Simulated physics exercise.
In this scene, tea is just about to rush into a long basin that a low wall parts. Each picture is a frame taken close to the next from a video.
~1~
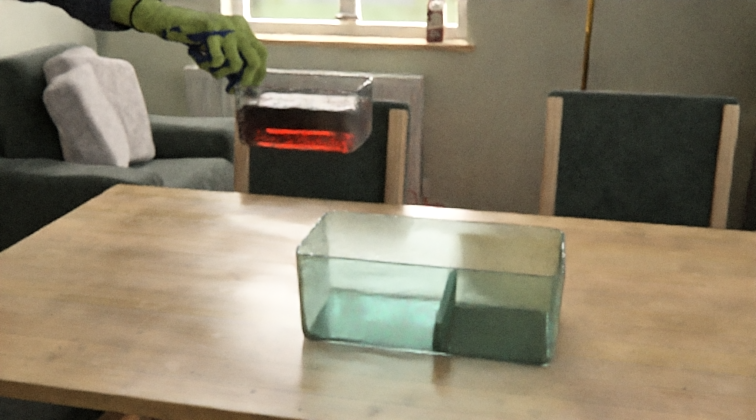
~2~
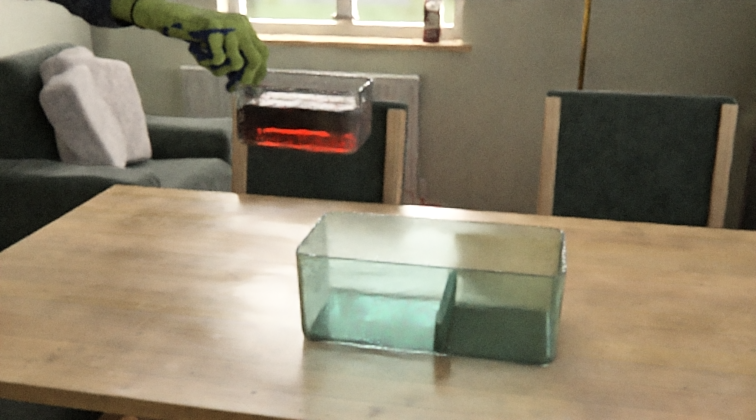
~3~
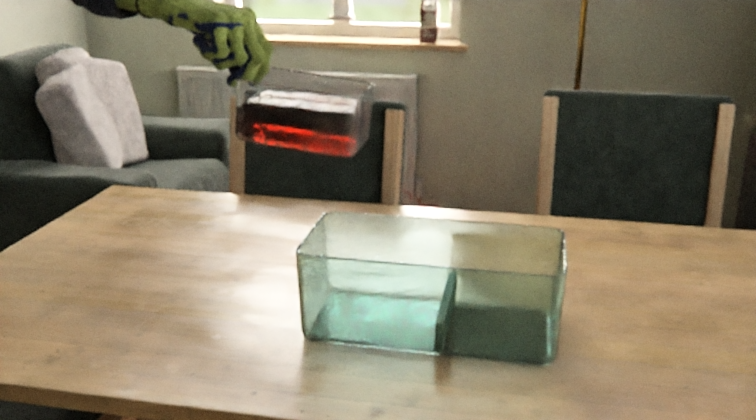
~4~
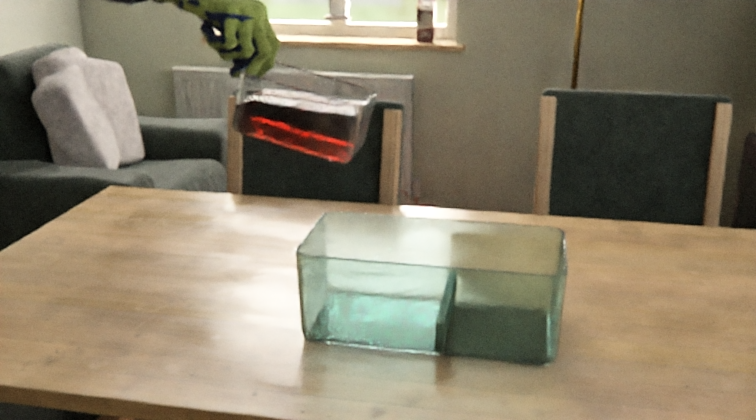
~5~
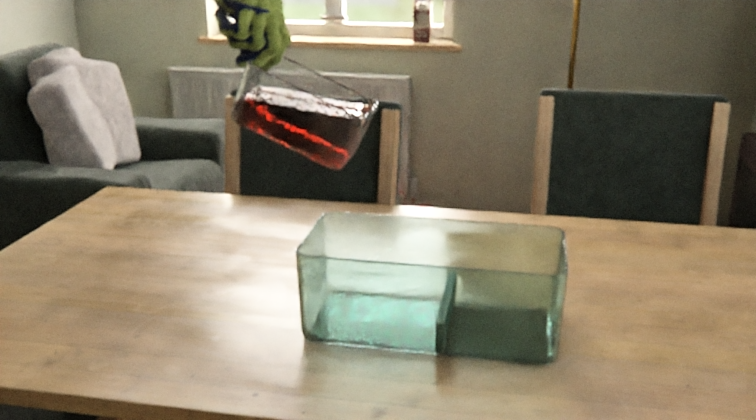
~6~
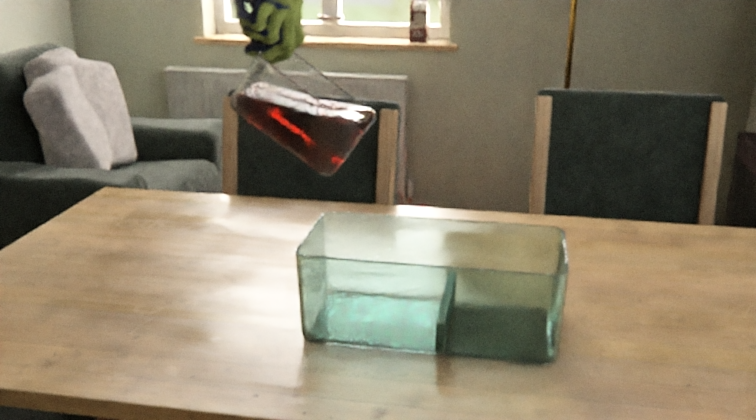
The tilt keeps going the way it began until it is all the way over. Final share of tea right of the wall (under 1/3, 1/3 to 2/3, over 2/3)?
I expect what gathers right of the wall to fall below one third.
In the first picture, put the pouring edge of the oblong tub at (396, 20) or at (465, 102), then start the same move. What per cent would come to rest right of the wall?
Roughly 45 % and 80 %.
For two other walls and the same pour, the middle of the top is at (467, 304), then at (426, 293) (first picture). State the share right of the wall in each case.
Note: Roughly 15 % in case one, 15 % in case two.
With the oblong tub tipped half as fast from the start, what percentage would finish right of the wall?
Roughly 5 percent.
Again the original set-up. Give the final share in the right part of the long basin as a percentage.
10 % or thereabouts.
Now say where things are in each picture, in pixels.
The first picture shows tilt 0°; pouring edge (365, 86); surface from (250, 99) to (365, 105); the long basin's rim runs from (311, 232) to (564, 253); the wall's top is at (446, 297).
The second picture shows tilt 2°; pouring edge (366, 87); surface from (250, 99) to (365, 106).
The third picture shows tilt 6°; pouring edge (368, 92); surface from (250, 98) to (366, 107).
The fourth picture shows tilt 14°; pouring edge (370, 101); surface from (249, 96) to (367, 110).
The fifth picture shows tilt 24°; pouring edge (371, 112); surface from (248, 92) to (369, 112).
The sixth picture shows tilt 35°; pouring edge (370, 125); surface from (246, 88) to (366, 115); 1 per cent is over the edge.
A moment on, the oblong tub is tipped on its side and 20 per cent is still to pour, 25 is left of the wall and 0 right of it.
Next, the oblong tub is tipped right over and 4 per cent is still to pour, 79 is left of the wall and 2 right of it.
Then the oblong tub is tipped right over and 0 per cent is still to pour, 80 is left of the wall and 9 right of it.
Later the oblong tub is tipped right over and 0 per cent is still to pour, 82 is left of the wall and 10 right of it.
In the end 82 per cent lies left of the wall, 10 right of it and 8 outside.
